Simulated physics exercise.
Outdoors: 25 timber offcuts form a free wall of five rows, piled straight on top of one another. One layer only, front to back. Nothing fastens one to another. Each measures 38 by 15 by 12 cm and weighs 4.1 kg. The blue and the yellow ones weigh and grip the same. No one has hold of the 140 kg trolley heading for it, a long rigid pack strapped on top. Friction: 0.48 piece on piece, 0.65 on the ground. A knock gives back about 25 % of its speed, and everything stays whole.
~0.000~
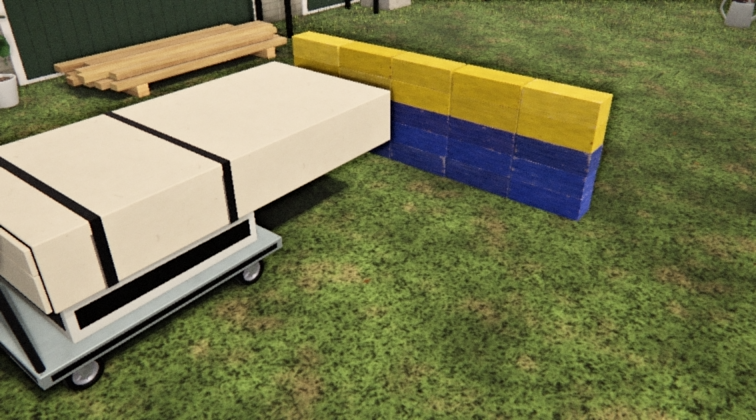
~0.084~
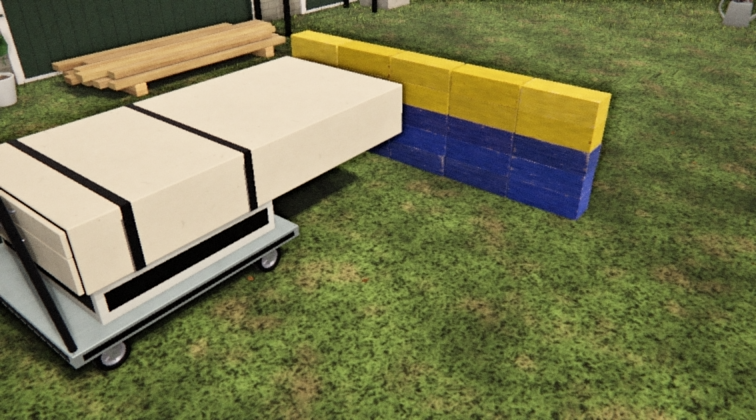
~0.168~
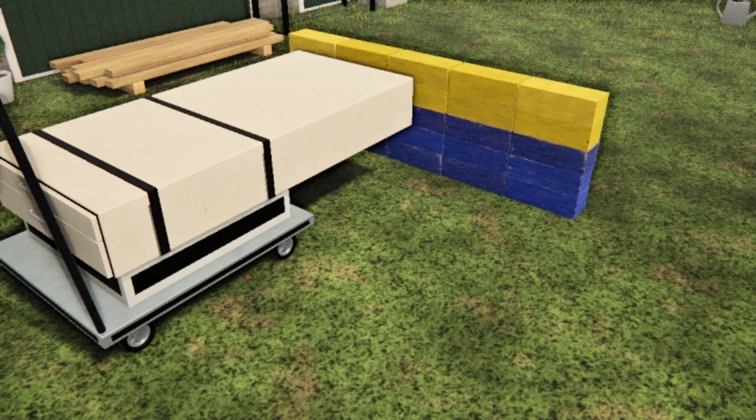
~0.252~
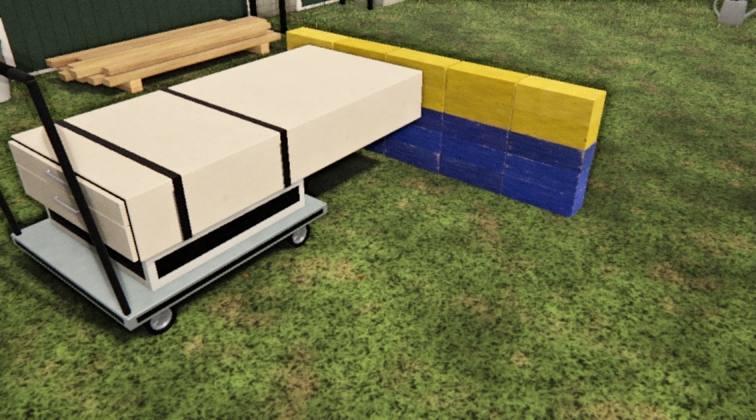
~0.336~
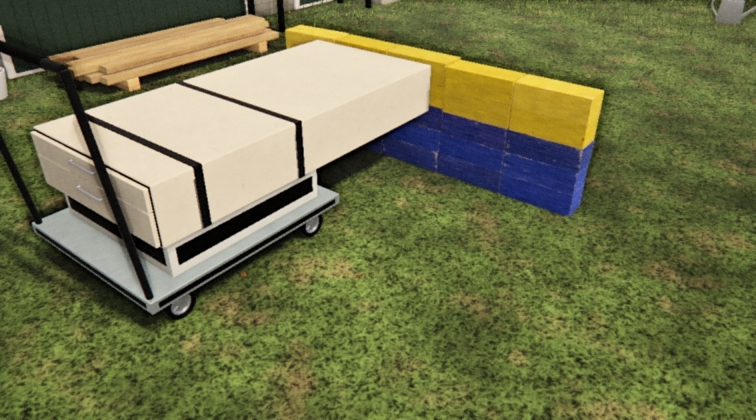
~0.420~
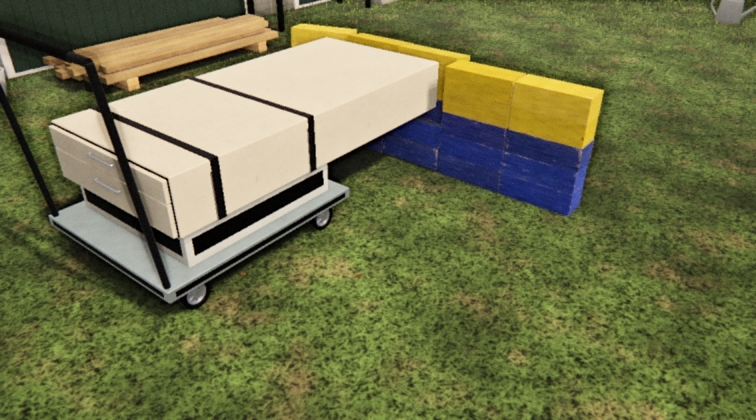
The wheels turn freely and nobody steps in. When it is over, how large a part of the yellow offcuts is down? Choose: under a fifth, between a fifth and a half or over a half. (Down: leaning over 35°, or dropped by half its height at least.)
Over a half of them.
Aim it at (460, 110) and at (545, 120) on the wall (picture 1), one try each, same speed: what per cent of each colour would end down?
Blue 50 then 20, yellow 60 then 40 per cent.
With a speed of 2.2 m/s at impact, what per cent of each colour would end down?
Then blue 30, yellow 60 per cent.
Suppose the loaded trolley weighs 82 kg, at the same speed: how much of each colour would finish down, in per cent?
Then blue 50, yellow 60 per cent.
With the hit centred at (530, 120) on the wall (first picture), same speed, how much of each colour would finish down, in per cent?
In that case blue 30, yellow 40 per cent.
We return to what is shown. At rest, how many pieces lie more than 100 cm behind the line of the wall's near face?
About 0.
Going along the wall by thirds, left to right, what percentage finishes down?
Left 70, middle 80, right 0 per cent.
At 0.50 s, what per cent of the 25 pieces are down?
By then 0 per cent.
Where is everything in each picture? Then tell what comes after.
In the first frame (each place is the centre of the face we see best; the camera pans a little), load (383, 110) 39 cm short of the wall; top yellow offcut (485, 90); all as stacked.
The second frame shows load (395, 103) 28 cm short of the wall; top yellow offcut (484, 90).
The third frame shows load (406, 95) 18 cm short of the wall; top yellow offcut (482, 88).
The fourth frame shows load (416, 88) 7 cm short of the wall; top yellow offcut (479, 87).
The fifth frame shows load (424, 82) 23 mm into the wall's line; top yellow offcut (477, 86); 9 have shifted.
The sixth frame shows load (432, 79) 10 cm into the wall's line; top yellow offcut (477, 85); steepest lean 9°, the offcut at (434, 51); 12 have shifted.
By 0.50 s, load 16 cm past the wall's line, still rolling; none of the 10 yellow offcuts down (0 of 25 in all colours); top yellow offcut unmoved; top blue offcut tilted 25°.
By 0.62 s, load 26 cm past the wall's line, still rolling; 6 of the 10 yellow offcuts down (11 of 25 in all colours); top yellow offcut unmoved; top blue offcut tilted 60°, 9 cm lower.
By 0.82 s, load 42 cm past the wall's line, still rolling; 6 of the 10 yellow offcuts down (11 of 25 in all colours); top yellow offcut unmoved; top blue offcut on its side.
By 1.54 s, load 92 cm past the wall's line, still rolling; 6 of the 10 yellow offcuts down (11 of 25 in all colours); top yellow offcut unmoved; top blue offcut on its side.
When it is over (2.2 s), load 1.03 m past the wall's line, stopped; 6 of the 10 yellow offcuts down (11 of 25 in all colours); top yellow offcut unmoved; top blue offcut on its side. That is 60 per cent. In pixels of the last frame, middles, top yellow offcut near (484, 82), top blue offcut near (399, 114).
